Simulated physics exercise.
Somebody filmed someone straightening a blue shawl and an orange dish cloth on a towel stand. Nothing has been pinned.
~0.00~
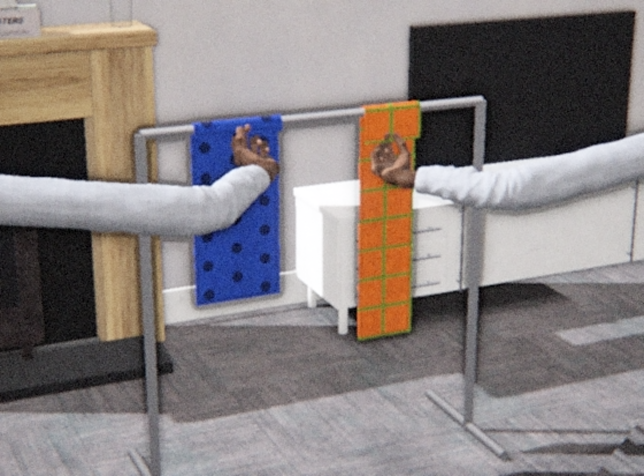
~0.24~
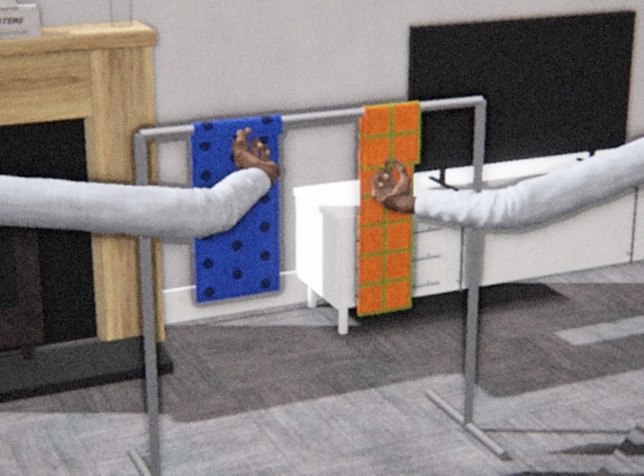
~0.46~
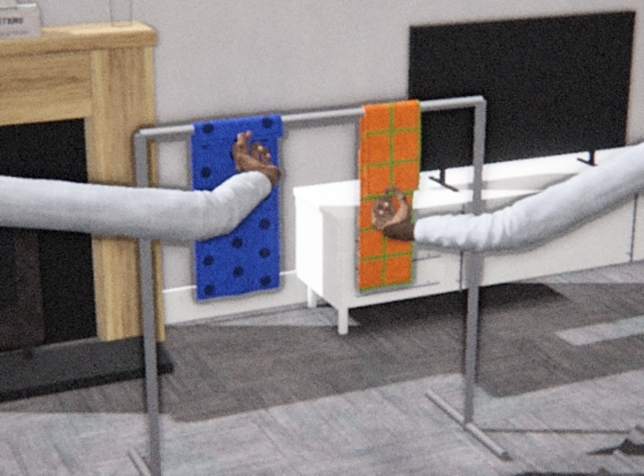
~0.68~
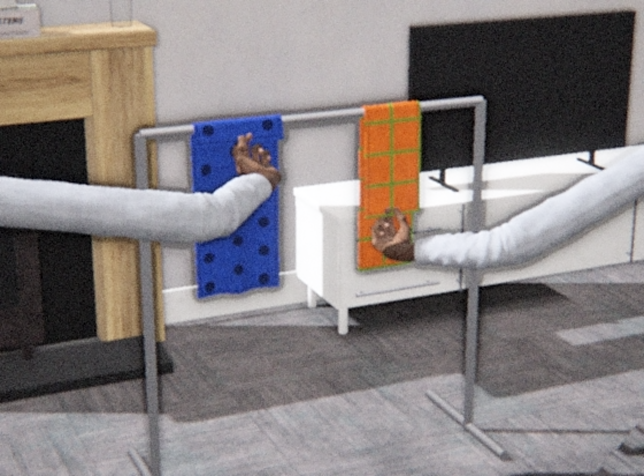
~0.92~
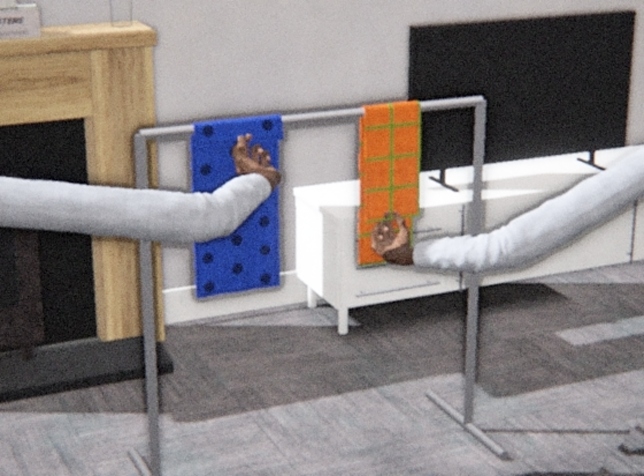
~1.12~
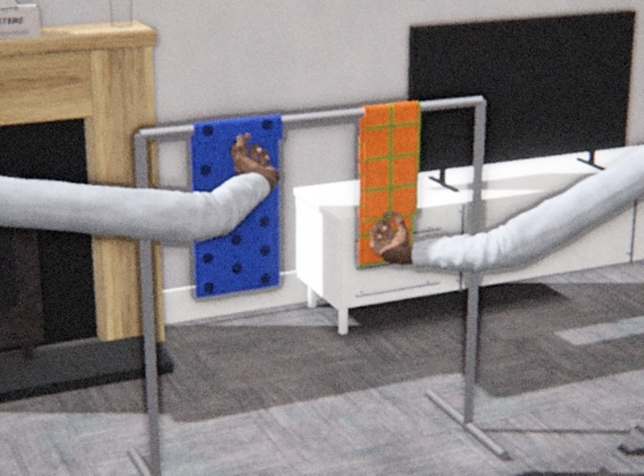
In a room with a wooden fireplace surround and grey floor, a fixed camera faces a grey metal rail, with a black screen and white cabinet behind. A dark-dotted blue cloth hangs left of a green-lined orange one, a pale-sleeved arm reaching to each. The right hand draws the orange cloth's near side down, its back edge rising, then barely moves; the left hand stays nearly still as the blue cloth shifts slightly.
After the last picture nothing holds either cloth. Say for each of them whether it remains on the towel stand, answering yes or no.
Blue shawl: No; orange dish cloth: Yes.
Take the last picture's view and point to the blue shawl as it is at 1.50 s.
(239, 326).
By 1.50 s, shawl clear of the rail and dropping near (239, 326); dish cloth unmoved.
By 1.78 s, shawl in a heap on the floor; dish cloth unmoved.
When it is over, shawl in a heap on the floor; dish cloth unmoved. The blue shawl slips to the floor and the orange dish cloth keeps its place.
